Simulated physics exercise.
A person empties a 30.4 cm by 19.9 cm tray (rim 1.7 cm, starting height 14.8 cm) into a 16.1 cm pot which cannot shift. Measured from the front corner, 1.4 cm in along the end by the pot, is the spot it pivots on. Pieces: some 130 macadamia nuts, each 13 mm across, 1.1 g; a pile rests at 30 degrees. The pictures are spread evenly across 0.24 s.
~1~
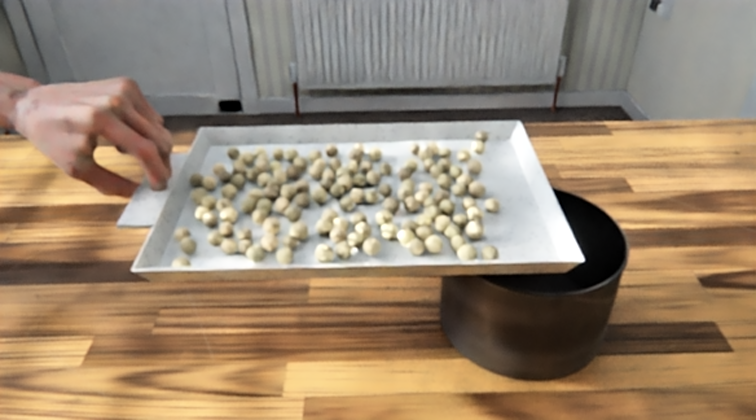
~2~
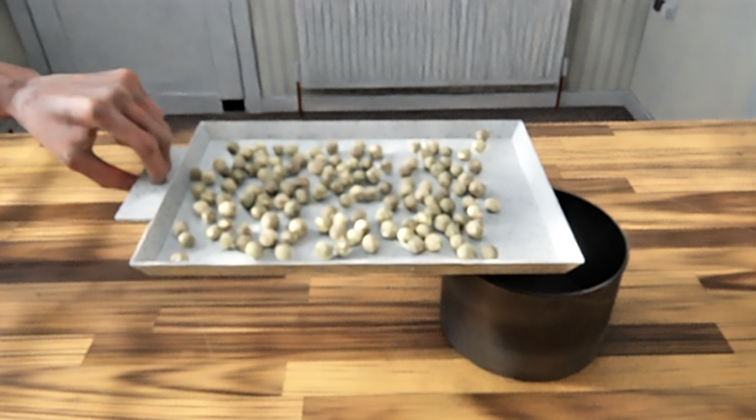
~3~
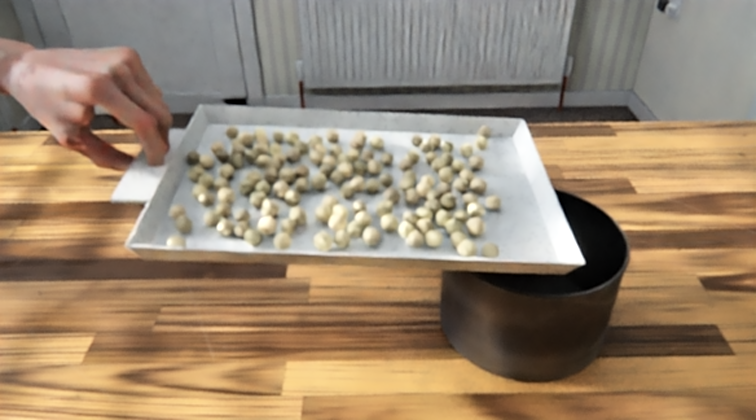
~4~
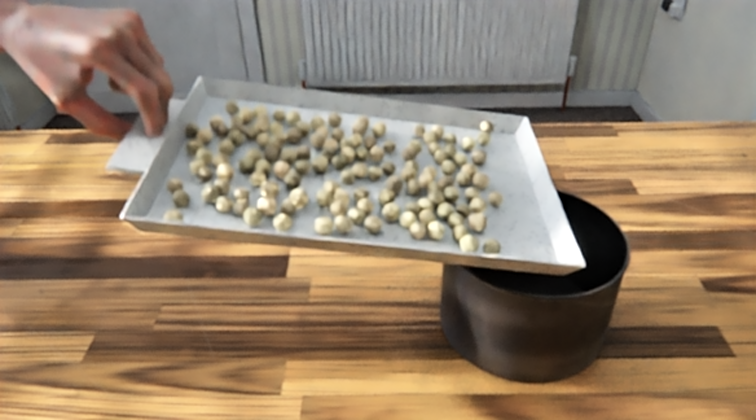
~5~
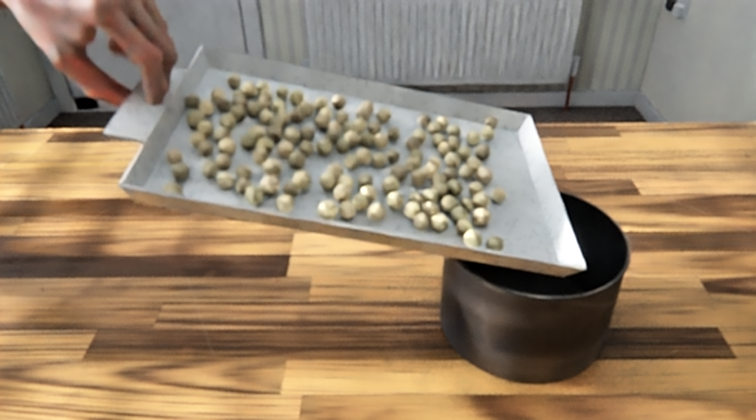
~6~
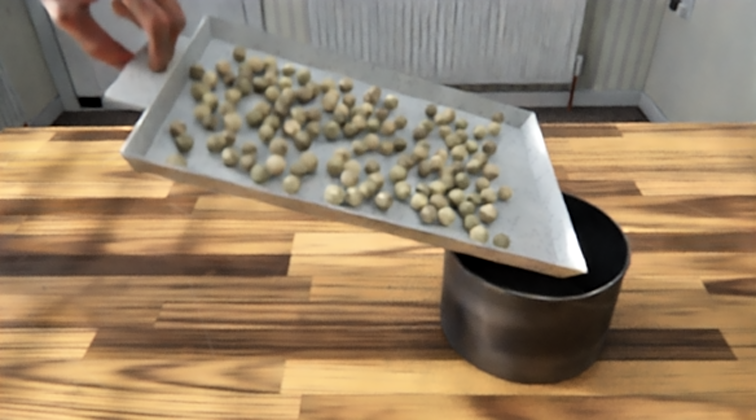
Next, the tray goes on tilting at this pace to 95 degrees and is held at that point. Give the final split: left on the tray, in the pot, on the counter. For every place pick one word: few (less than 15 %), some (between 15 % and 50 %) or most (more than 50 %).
Left on the tray gets few, pot gets some, counter gets most.
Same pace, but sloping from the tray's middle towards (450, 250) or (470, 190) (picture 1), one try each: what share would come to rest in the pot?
Near 0 and 60 percent, in that order.
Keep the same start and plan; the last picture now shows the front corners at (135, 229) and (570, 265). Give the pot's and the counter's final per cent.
You'd end with pot at 0 and counter at 100.
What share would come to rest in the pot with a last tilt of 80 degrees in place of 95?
Result: Close to 25 %.
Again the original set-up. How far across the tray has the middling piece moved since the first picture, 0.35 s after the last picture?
It has moved some 14 cm from its start.
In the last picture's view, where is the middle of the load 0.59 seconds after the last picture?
(625, 343) or thereabouts.
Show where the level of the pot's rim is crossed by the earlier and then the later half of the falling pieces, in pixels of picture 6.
Around (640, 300), then around (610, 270).
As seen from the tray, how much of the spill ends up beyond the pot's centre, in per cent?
Around 100 per cent, give or take.
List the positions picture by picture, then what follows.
In the first picture, tray tilt 0 degrees, front corners at (146, 263) and (570, 253); middle of the pieces at (337, 191); pot at (534, 233).
In the second picture, tray tilt 1 degrees, front corners at (145, 256) and (569, 254); middle of the pieces at (337, 187).
In the third picture, tray tilt 4 degrees, front corners at (141, 239) and (570, 255), lowest corner right front; middle of the pieces at (338, 178).
In the fourth picture, tray tilt 9 degrees, front corners at (137, 211) and (572, 257), lowest corner right front; middle of the pieces at (339, 162).
In the fifth picture, tray tilt 14 degrees, front corners at (136, 180) and (573, 259), lowest corner right front; middle of the pieces at (343, 146).
In the sixth picture, tray tilt 19 degrees, front corners at (138, 149) and (574, 261), lowest corner right front; middle of the pieces at (350, 130); pot at (535, 235).
Then, 0.35 s after the last picture, tilt 56 degrees; the tray holds 95 %, the pot 0 %.
Then, 0.59 s after the last picture, tilt 81 degrees; the tray holds 20 %, the pot 15 %.
Then, 0.94 s after the last picture, tilt 95 degrees; the tray holds 0 %, the pot 25 %.
In the end, tray 0 %, pot 30 %, counter 75 %.
